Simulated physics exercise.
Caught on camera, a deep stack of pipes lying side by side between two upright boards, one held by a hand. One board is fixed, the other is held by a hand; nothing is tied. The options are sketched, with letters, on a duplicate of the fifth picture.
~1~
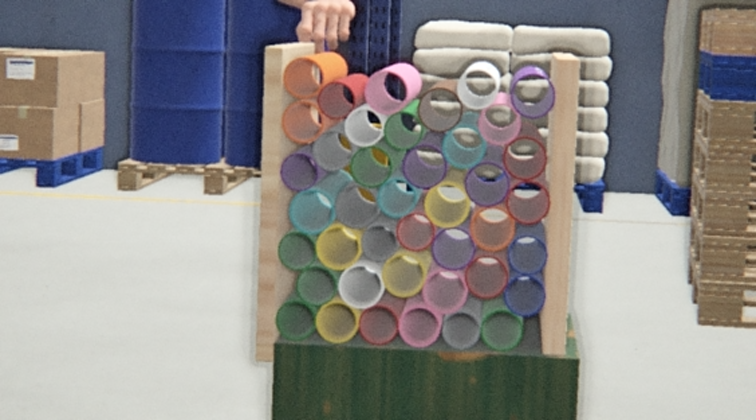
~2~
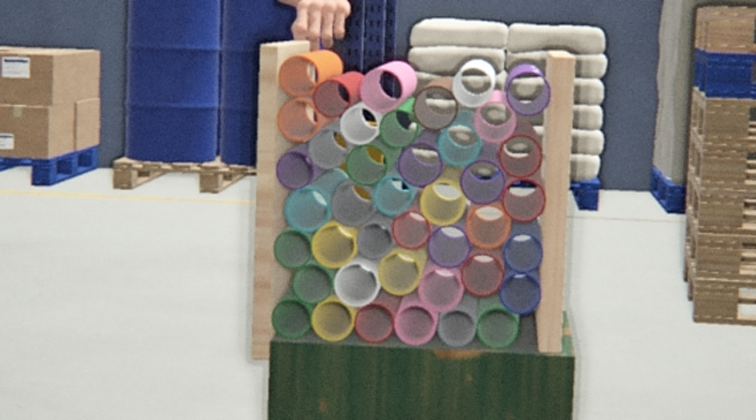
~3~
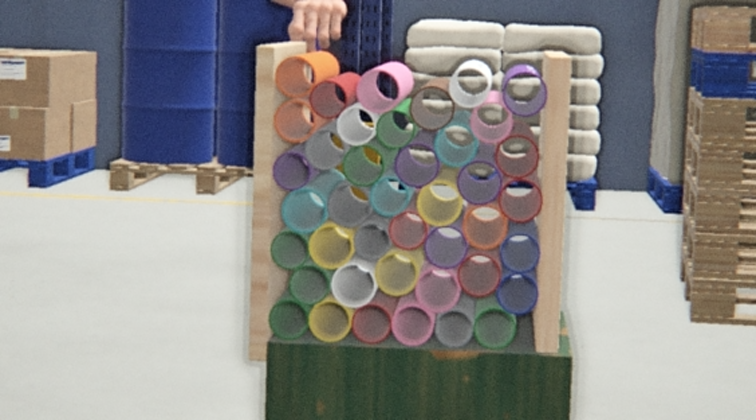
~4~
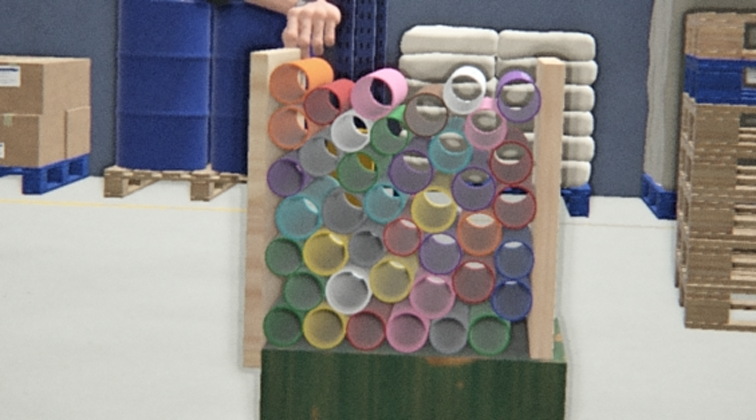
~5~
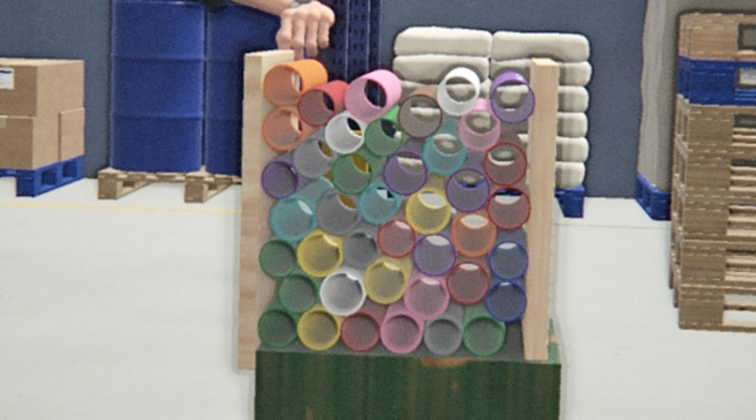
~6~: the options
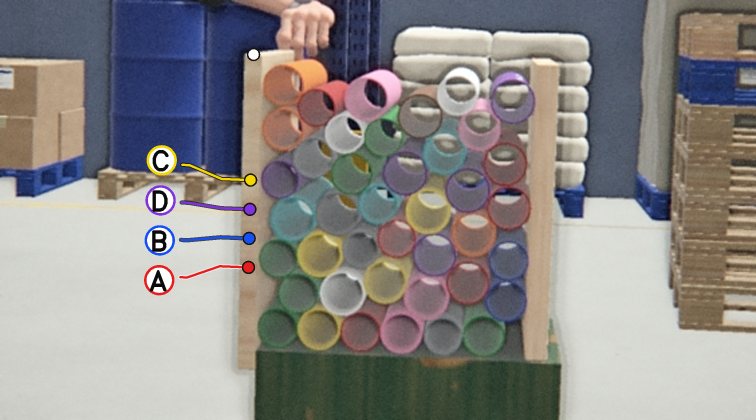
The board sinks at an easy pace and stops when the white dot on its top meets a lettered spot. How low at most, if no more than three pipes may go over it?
It can be let down to C.
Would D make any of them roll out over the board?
Yes, at D.
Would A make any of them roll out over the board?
Yes.
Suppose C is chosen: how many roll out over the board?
At C the number is three.
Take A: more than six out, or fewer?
At A, more than six.
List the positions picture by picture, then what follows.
The first picture shows a green pipe (502, 330); a blue pipe (525, 296); a grey pipe (379, 243).
The second picture shows a grey pipe (375, 241); a blue pipe (523, 253).
The third picture shows a green pipe (364, 166); a red pipe (517, 157).
The fourth picture shows a red pipe (323, 106); a white pipe (463, 94).
The fifth picture shows side board (271, 197); a green pipe (278, 328); a green pipe (483, 336).
On the marked copy, A at (248, 267); B at (249, 238); C at (250, 180); D at (250, 210); the white dot at (253, 55).
Taking C. A third of the way, top of the board (263, 114).
Two thirds of the way, top of the board (261, 179).
When it is over, top of the board (261, 180), three out over the board.
As for the rest, A more than three out over the board; B more than three out over the board; D more than three out over the board.
